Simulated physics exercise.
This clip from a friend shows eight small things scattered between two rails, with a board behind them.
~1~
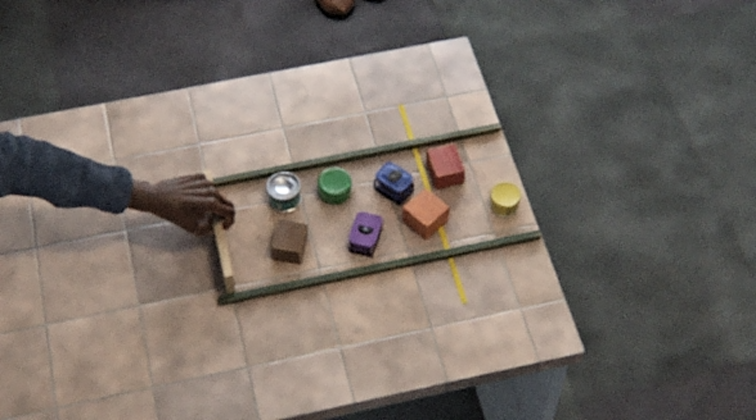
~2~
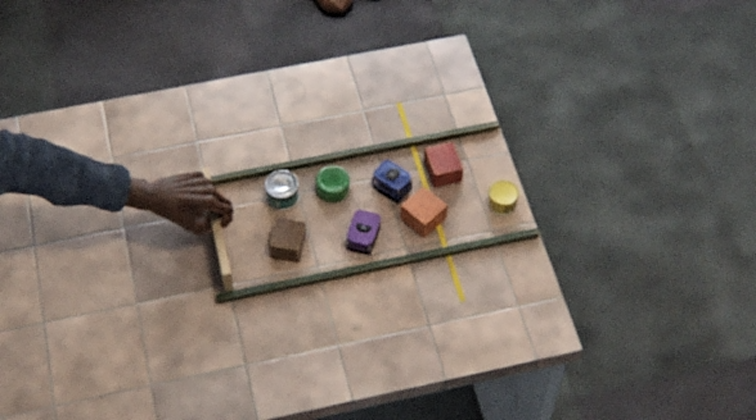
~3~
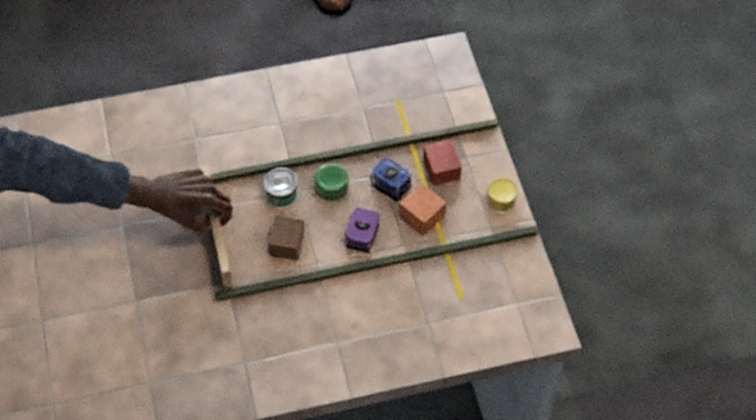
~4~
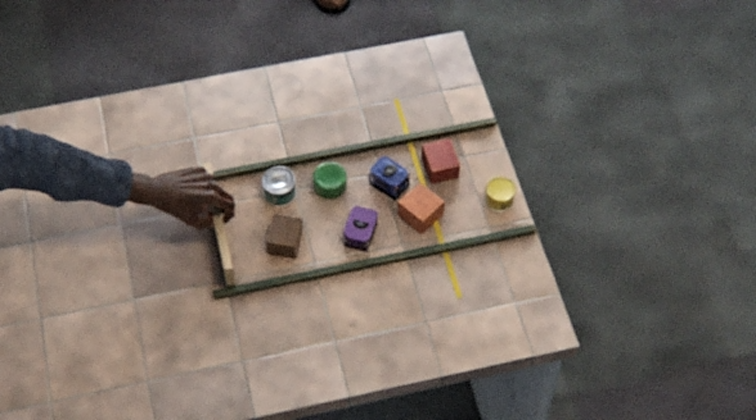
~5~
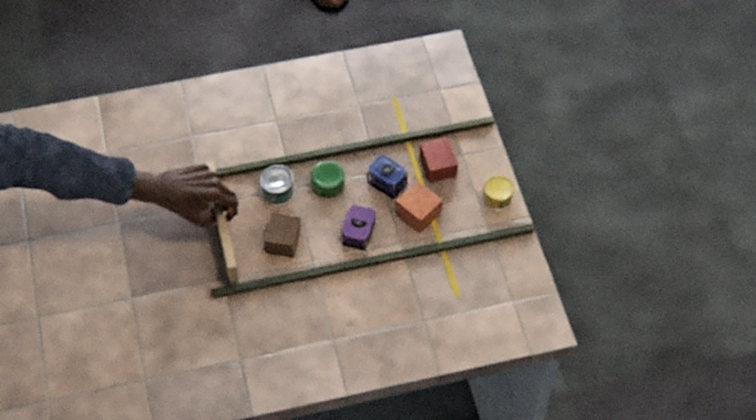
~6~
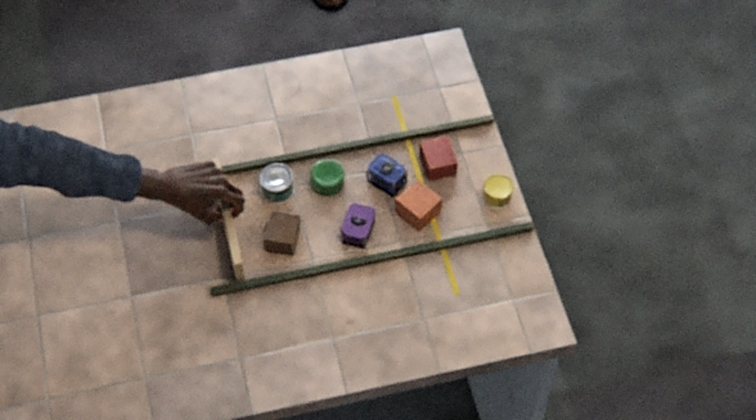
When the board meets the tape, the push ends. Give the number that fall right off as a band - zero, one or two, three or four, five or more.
The answer is one or two.
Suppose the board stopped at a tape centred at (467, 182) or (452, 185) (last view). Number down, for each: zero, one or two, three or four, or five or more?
The falls would be 3 or 4; 1 or 2.
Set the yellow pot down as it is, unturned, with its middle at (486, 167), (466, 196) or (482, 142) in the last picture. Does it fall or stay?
Well, in turn it sits tight; it does not stay; it sits tight.
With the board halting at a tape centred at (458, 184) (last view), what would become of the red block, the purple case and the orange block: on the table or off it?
For the red block: It drops. For the purple case: It stays. For the orange block: It drops.
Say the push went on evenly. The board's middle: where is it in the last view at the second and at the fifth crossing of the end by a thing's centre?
Near (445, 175) first, near (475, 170) second.
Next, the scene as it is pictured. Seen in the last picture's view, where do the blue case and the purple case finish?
The first comes to rest at (449, 167), and the second at (472, 202).
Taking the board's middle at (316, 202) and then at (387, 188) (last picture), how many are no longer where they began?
Up to then 5, and up to the other point 7.
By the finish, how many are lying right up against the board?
It's 2 of them.
Early on, none off yet; yellow pot at rest near (498, 191); red block at rest near (438, 158); orange block at rest near (419, 206).
A while later, none off yet; yellow pot at rest near (498, 191); red block at rest near (438, 158); orange block moving near (424, 205).
Further along, none off yet; yellow pot at rest near (498, 191); red block travelled a little near (458, 158); orange block travelled about its own width near (470, 200).
Finally, the number that fall off is one or two; lost, yellow pot.
